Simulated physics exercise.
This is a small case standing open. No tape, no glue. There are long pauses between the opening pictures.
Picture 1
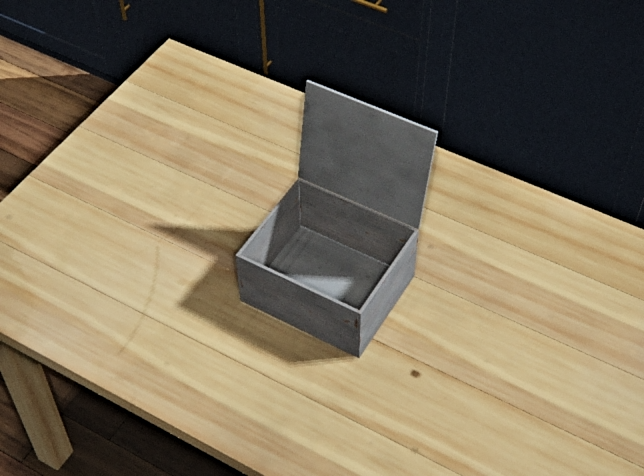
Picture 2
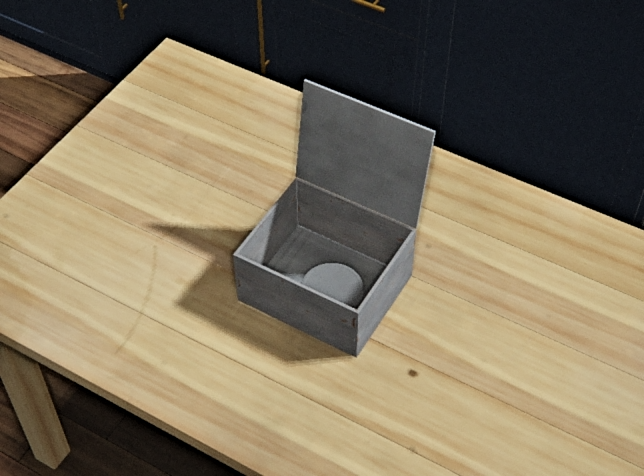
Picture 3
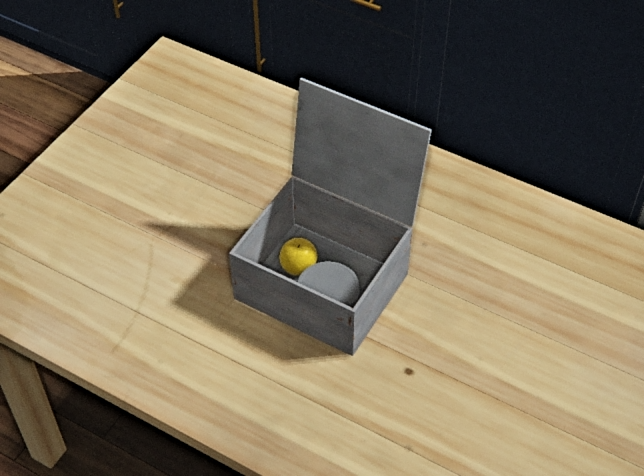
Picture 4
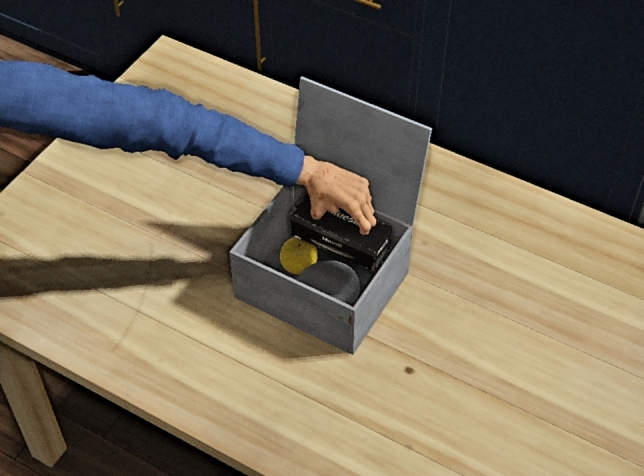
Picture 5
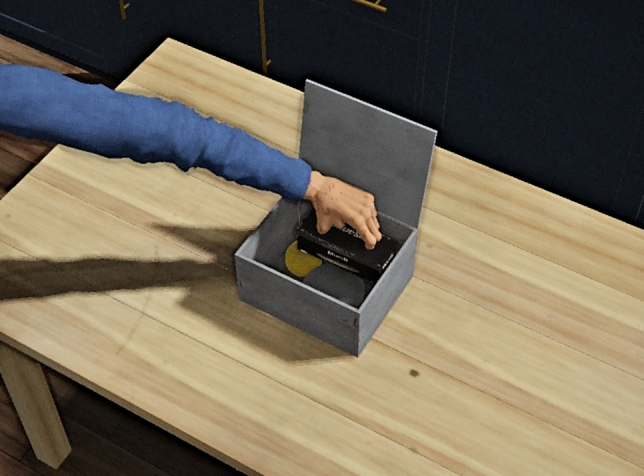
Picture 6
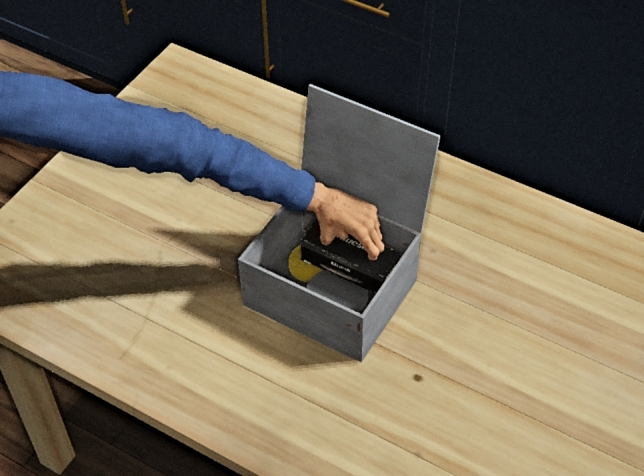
A hand in a blue sleeve lowered a black carton into an open gray case on a wooden table, after a gray round object and then a yellow fruit had appeared inside.
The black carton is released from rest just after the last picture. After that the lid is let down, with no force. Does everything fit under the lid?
Here the lid closes.
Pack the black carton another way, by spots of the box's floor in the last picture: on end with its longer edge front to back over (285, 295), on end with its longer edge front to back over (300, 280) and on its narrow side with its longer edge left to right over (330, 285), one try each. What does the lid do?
First try: It stays ajar; second try: It is held up; third try: It shuts flat.
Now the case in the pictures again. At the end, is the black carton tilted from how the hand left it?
The black carton tips.
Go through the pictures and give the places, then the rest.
In the first picture, the last thing is not in view yet.
In the second picture, the last thing is not in view yet.
In the third picture, the last thing is not in view yet.
In the fourth picture, still above its spot; black carton (341, 231).
In the fifth picture, still above its spot; black carton (347, 245).
In the sixth picture, in place under the hand; black carton (350, 256).
Then, 0.70 s on from there, black carton on its side near (355, 259); yellow apple shifted a little.
Then, 1.60 s on from there, lid 61° above the rim; black carton on its side near (355, 259); yellow apple shifted about its own width.
Then, 1.90 s on from there, lid 17° above the rim; black carton on its side near (355, 259); yellow apple shifted about its own width.
In the end, lid shut; toppled in the box, black carton; moved from the start, yellow apple; grey tub unmoved. At the end, from the last picture's camera, black carton near (355, 259).
